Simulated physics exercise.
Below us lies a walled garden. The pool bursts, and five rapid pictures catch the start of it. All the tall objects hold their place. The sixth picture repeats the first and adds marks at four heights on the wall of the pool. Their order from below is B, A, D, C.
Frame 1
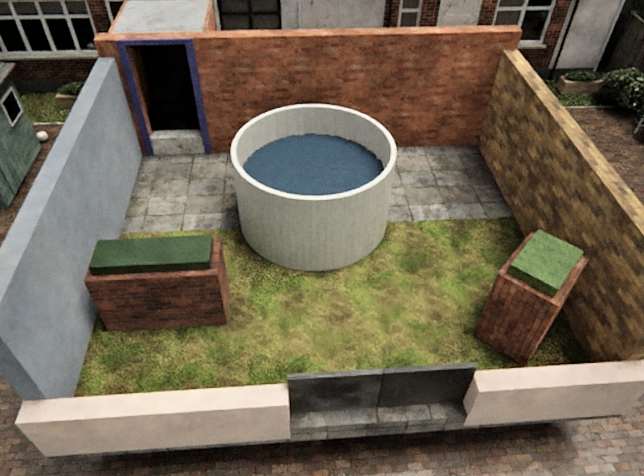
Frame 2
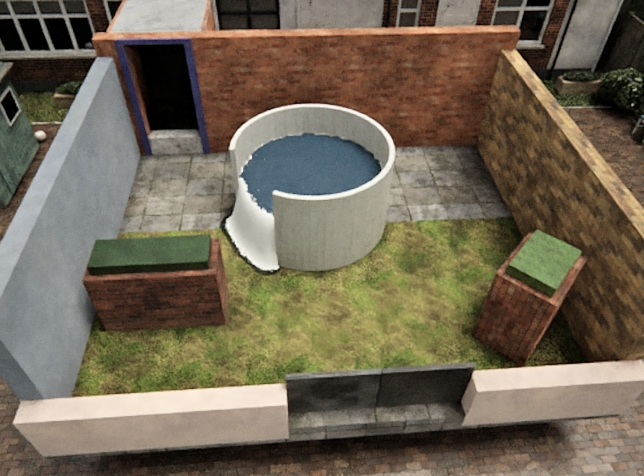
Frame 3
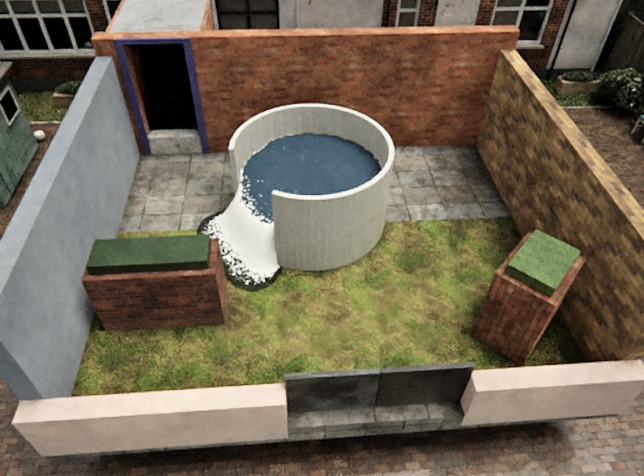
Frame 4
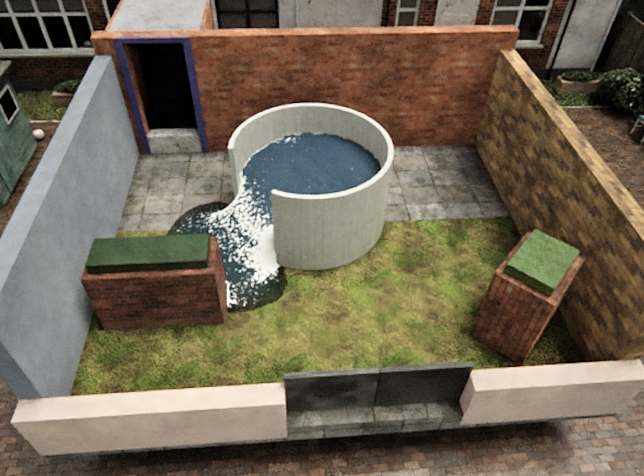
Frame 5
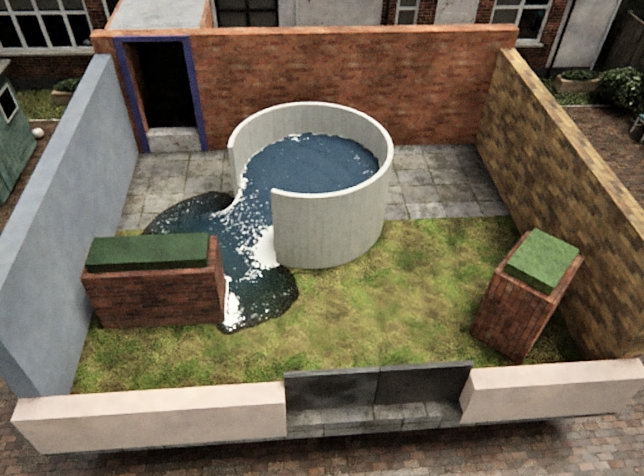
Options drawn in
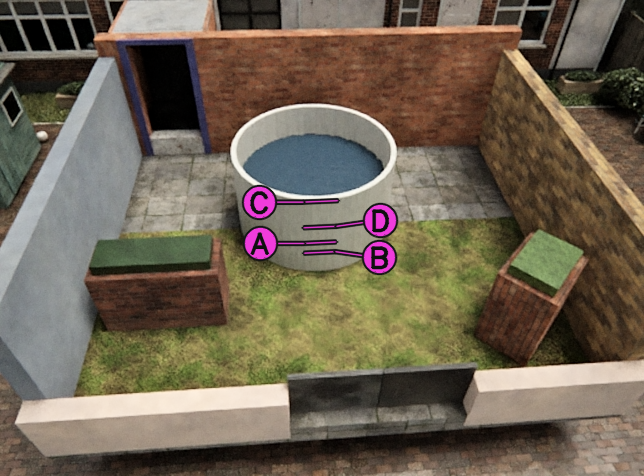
Water pouring through a gap in a round grey pool's wall, foaming, then spreading across paving and grass around a brick planter.
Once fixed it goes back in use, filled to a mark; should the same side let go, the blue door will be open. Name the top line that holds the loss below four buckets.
Go for D.
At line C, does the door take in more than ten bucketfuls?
Yes, it does.
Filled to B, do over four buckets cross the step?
No.
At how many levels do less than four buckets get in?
Three of the four.
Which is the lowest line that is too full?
Here it is line C.
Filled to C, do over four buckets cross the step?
Yes.
On the marked copy, A at (320, 242); B at (319, 252); C at (320, 201); D at (320, 227); from the bottom up B, A, D, C.
With A, nothing gets over.
With B, nothing gets over.
With C, some 20 bucketfuls get in.
With D, a bucket or two gets in.
